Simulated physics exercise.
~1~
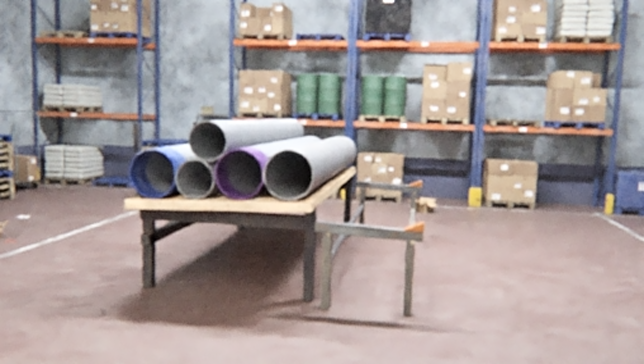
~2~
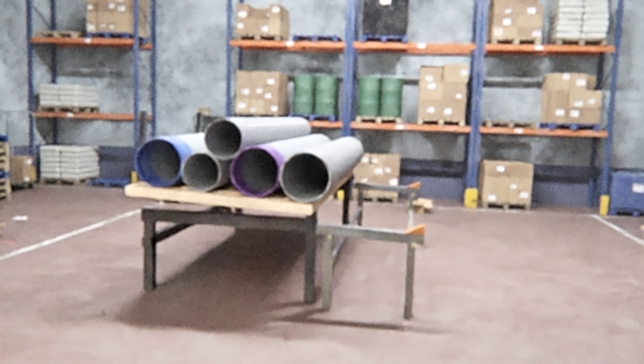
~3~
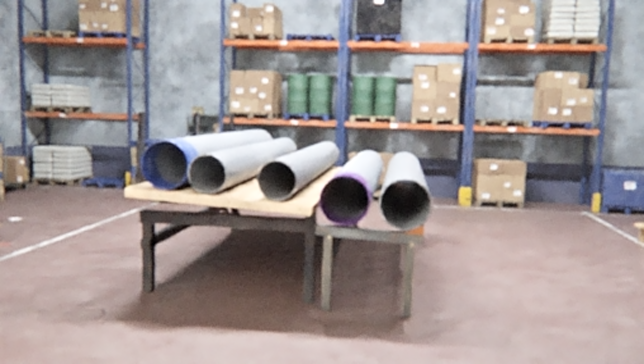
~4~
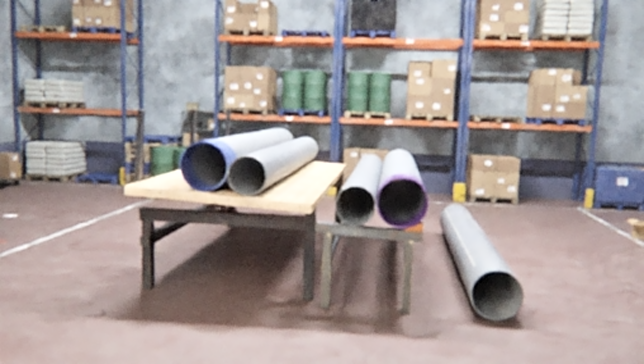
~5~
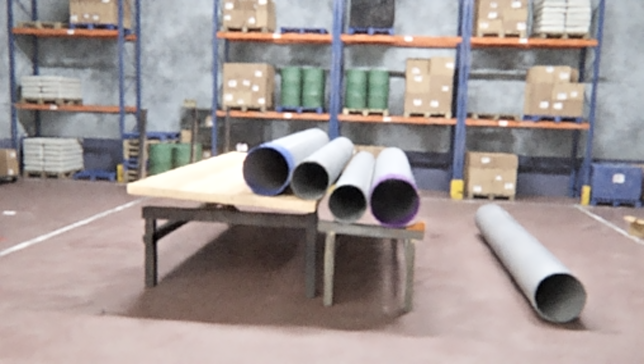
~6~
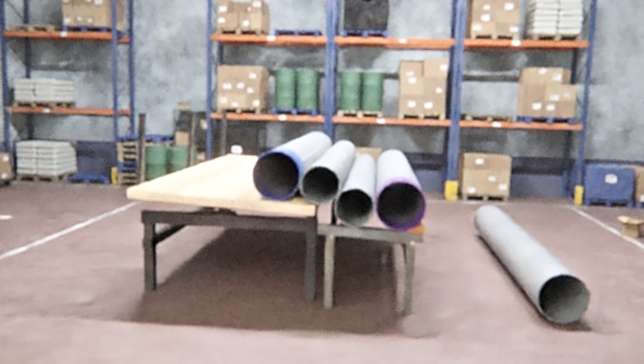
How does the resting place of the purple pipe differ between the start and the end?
At the start the purple pipe is in the stack on the wooden tabletop. By the end it is farther right, resting on the lower rack beside the table.
Five stacked pipes roll right; one gray pipe drops to the floor, four stay up.
